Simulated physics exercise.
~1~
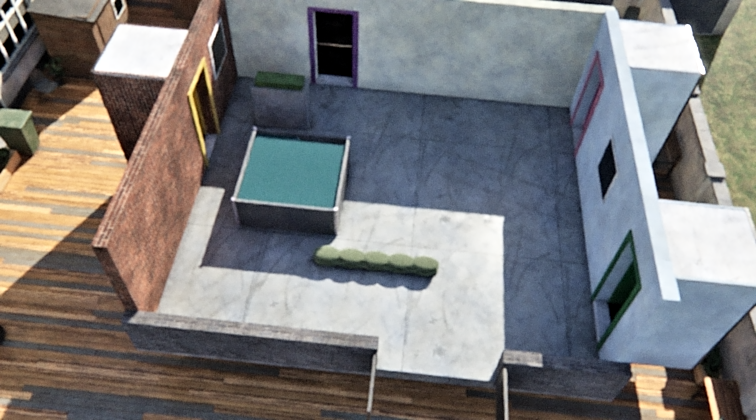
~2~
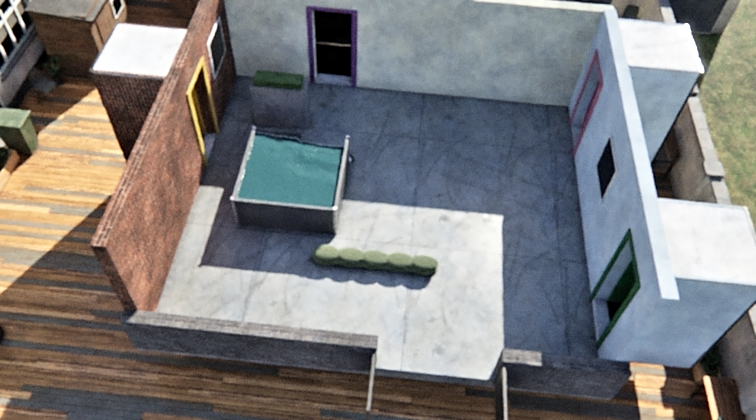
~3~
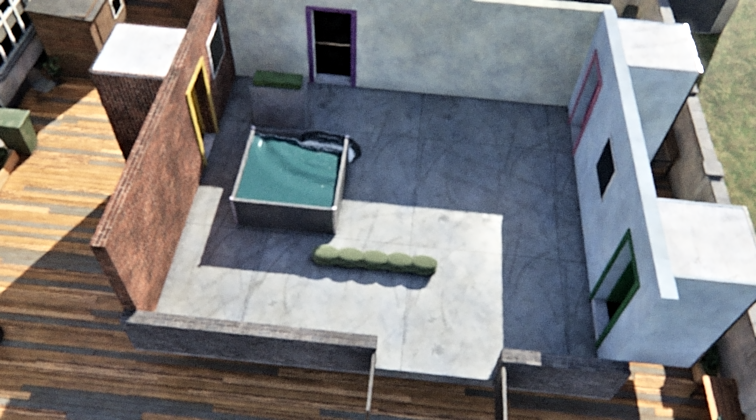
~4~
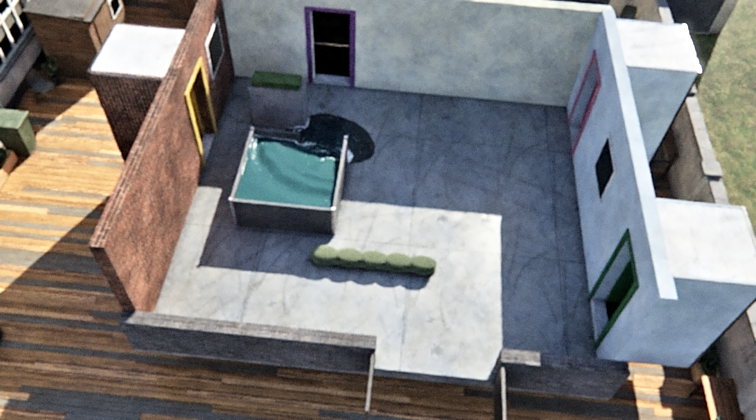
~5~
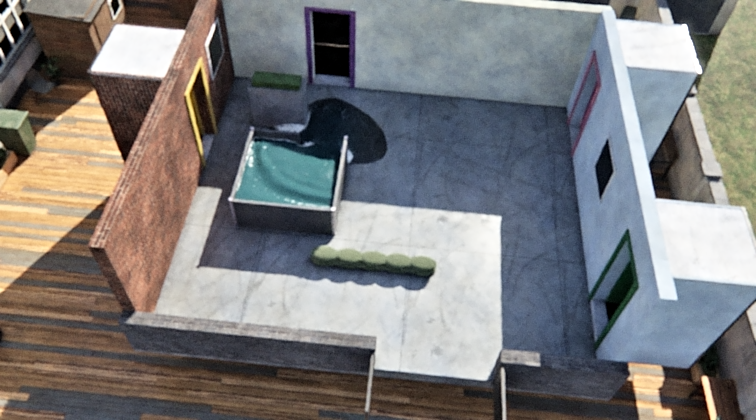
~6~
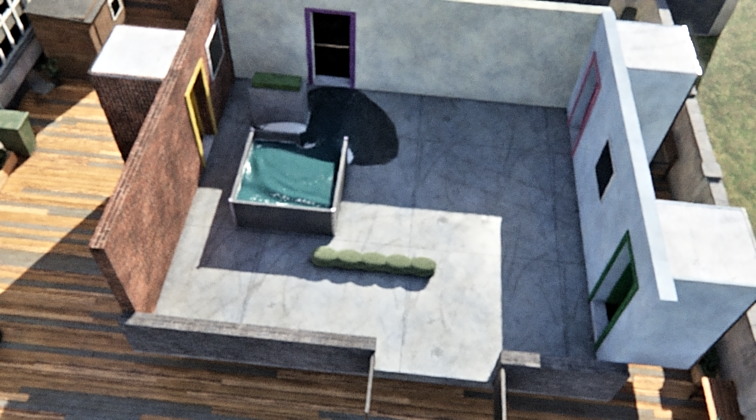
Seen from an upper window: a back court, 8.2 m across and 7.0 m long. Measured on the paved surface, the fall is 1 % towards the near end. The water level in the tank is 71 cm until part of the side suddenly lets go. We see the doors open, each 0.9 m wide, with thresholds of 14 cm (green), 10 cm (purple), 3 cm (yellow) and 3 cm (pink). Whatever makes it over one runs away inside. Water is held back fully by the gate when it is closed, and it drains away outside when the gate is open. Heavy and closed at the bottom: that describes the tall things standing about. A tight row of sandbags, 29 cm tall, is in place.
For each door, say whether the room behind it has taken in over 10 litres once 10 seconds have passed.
My prediction: The green door lets in less than the cap, the purple door lets in more than the cap, the yellow door lets in more than the cap, the pink door lets in more than the cap.
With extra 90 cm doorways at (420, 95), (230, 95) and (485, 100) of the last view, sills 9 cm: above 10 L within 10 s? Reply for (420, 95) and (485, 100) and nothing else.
The first doorway goes beyond and the second stays inside.
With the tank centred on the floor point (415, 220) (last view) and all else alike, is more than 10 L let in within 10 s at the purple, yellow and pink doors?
For the purple door, the amount is acceptable; for the yellow door, the amount is acceptable; for the pink door, the amount is too high.
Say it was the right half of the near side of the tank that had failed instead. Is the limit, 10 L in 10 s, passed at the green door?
Then: Green short of it.
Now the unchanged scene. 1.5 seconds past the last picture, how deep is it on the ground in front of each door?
Depths in cm: Green 0, purple 28, yellow 6, pink 0.
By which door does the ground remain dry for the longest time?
It's the green door that comes last.
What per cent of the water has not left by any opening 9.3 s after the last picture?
That would be close to 72 per cent.
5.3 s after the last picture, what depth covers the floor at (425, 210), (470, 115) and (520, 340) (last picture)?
0, 5, 0 cm.
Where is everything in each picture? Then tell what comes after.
In the first frame, the tank at (294, 170) is whole and still, 71 cm deep.
In the second frame, the front is at a hidden place, 0.6 m from the gap on the tank's far side; 0.2 m2 of floor is under water; 71 cm left at the back of the tank.
In the third frame, water pours out on the tank's far side and has run 0.9 m, to a hidden place; typically 10 cm deep outside, 71 cm at the tank's back.
In the fourth frame, water pours out on the tank's far side and has run 1.4 m, to (321, 116); typically 8 cm deep outside, 71 cm at the tank's back.
In the fifth frame, the front is at (329, 101), 1.9 m from the gap on the tank's far side; 3.2 m2 of floor is under water; 68 cm left at the back of the tank.
In the sixth frame, the front is at (350, 88), 2.5 m from the gap on the tank's far side; 4.5 m2 of floor is under water; 61 cm left at the back of the tank.
Then, 0.7 s after the last picture water covers 15 % of the floor and is deepest (36 cm) near (332, 156); green door not reached, purple door 22 cm at the sill, 74 L in, yellow door not reached, pink door not reached.
Then, 1.5 s after the last picture water covers 20 % of the floor and is deepest (31 cm) near (344, 91); green door not reached, purple door 28 cm at the sill, 219 L in, yellow door 6 cm at the sill, 9 L in, pink door not reached.
Then, 2.8 s after the last picture water covers 30 % of the floor and is deepest (22 cm) near (329, 90); green door not reached, purple door 22 cm at the sill, 359 L in, yellow door 6 cm at the sill, 21 L in, pink door 12 cm at the sill, 24 L in.
Then, 5.3 s after the last picture water covers 50 % of the floor and is deepest (14 cm) near (322, 89); green door 1 cm at the sill, 0 L in, purple door 13 cm at the sill, 443 L in, yellow door 4 cm at the sill, 34 L in, pink door 11 cm at the sill, 135 L in.
Then, 9.3 s after the last picture water covers 75 % of the floor and is deepest (10 cm) near (587, 379); green door 3 cm at the sill, 0 L in, purple door 7 cm at the sill, 452 L in, yellow door 4 cm at the sill, 41 L in, pink door 6 cm at the sill, 205 L in.
